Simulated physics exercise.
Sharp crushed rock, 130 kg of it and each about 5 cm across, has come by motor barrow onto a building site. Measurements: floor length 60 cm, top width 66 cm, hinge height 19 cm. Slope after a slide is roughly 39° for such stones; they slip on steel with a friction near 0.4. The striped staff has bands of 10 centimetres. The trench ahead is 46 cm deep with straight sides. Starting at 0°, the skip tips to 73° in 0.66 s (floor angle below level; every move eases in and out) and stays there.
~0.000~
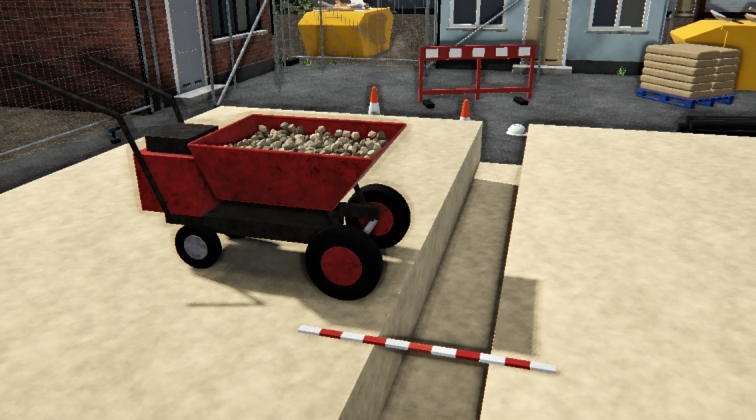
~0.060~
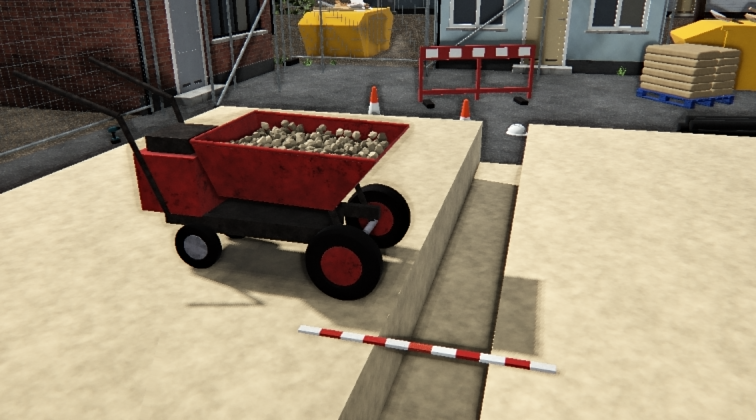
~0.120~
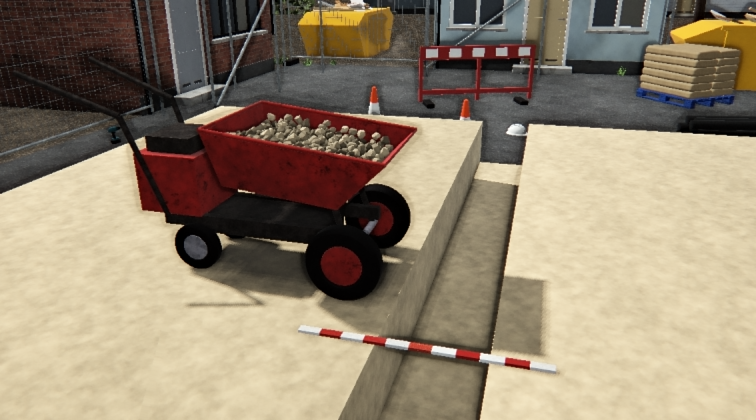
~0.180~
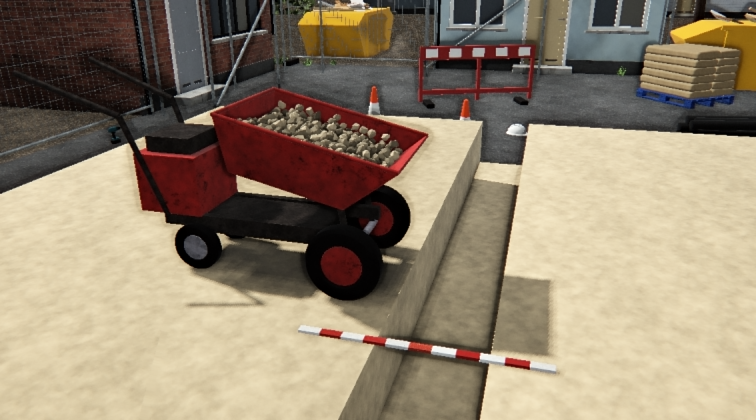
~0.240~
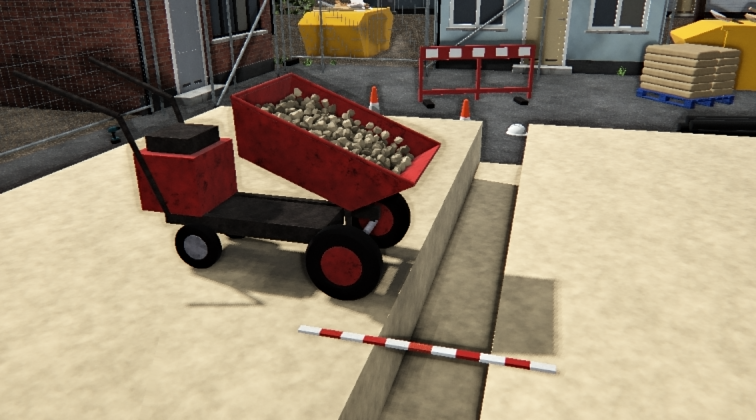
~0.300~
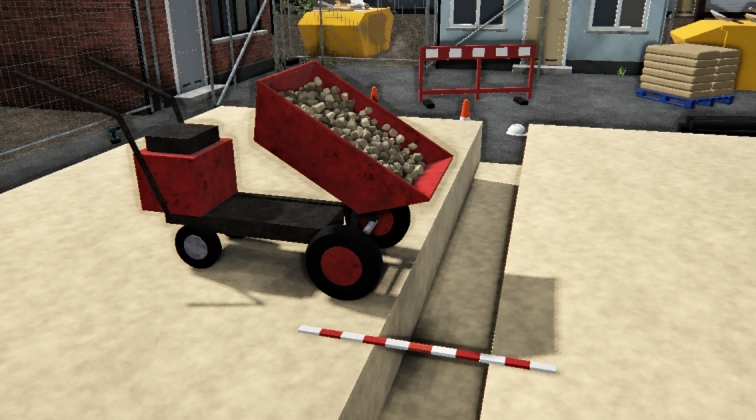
At the start, a red motor barrow loaded with crushed stones stands beside a straight-sided trench, its skip level and a red-and-white striped staff lying across the gap. The skip then tilts steadily toward the right, its back end rising high and its lip dropping, while the stones shift down toward the lip.
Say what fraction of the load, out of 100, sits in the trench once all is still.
About 44 out of 100.
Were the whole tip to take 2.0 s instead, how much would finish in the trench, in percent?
It would come to roughly 70 per cent.
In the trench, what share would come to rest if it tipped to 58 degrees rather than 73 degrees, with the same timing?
About 20 per cent would end up in the trench.
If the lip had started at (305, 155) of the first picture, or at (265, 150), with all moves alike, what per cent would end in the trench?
First place: Near 100%; second place: Near 75%.
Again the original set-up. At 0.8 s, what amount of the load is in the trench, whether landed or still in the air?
I'd put it near 10 per cent.
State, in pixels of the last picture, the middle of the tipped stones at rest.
About (518, 288).
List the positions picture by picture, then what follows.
Lip at (372, 160), floor tilted 0°, highest stones at (309, 136), in the first frame.
Lip at (375, 162), floor tilted 2°, highest stones at (291, 134); the stones move at 0.4 m/s on average, in the second frame.
Lip at (385, 166), floor tilted 6°, highest stones at (283, 124); the stones move at 0.8 m/s on average, in the third frame.
Lip at (398, 174), floor tilted 13°, highest stones at (283, 113); the stones move at 1.3 m/s on average, in the fourth frame.
The skip is at 22°, its lip at (414, 185); the top of the load is at (293, 101); the stones move at 1.5 m/s on average, in the fifth frame.
The skip is at 32°, its lip at (429, 200); the top of the load is at (308, 90); the stones move at 1.6 m/s on average, in the sixth frame.
After 0.5 s the floor is at 62°; 100 % in the skip; the foremost stones are at (450, 223).
After 0.8 s the floor is at 73°; 73 % in the skip, 11 % in the trench, 16 % past the trench; the foremost stones are at (539, 298).
After 1.1 s the floor is at 73°; 16 % in the skip, 26 % in the trench, 58 % past the trench; the foremost stones are at (723, 320).
After 3.1 s the floor is at 73°; 0 % in the skip, 44 % in the trench, 56 % past the trench; the foremost stones are past the picture's edge.
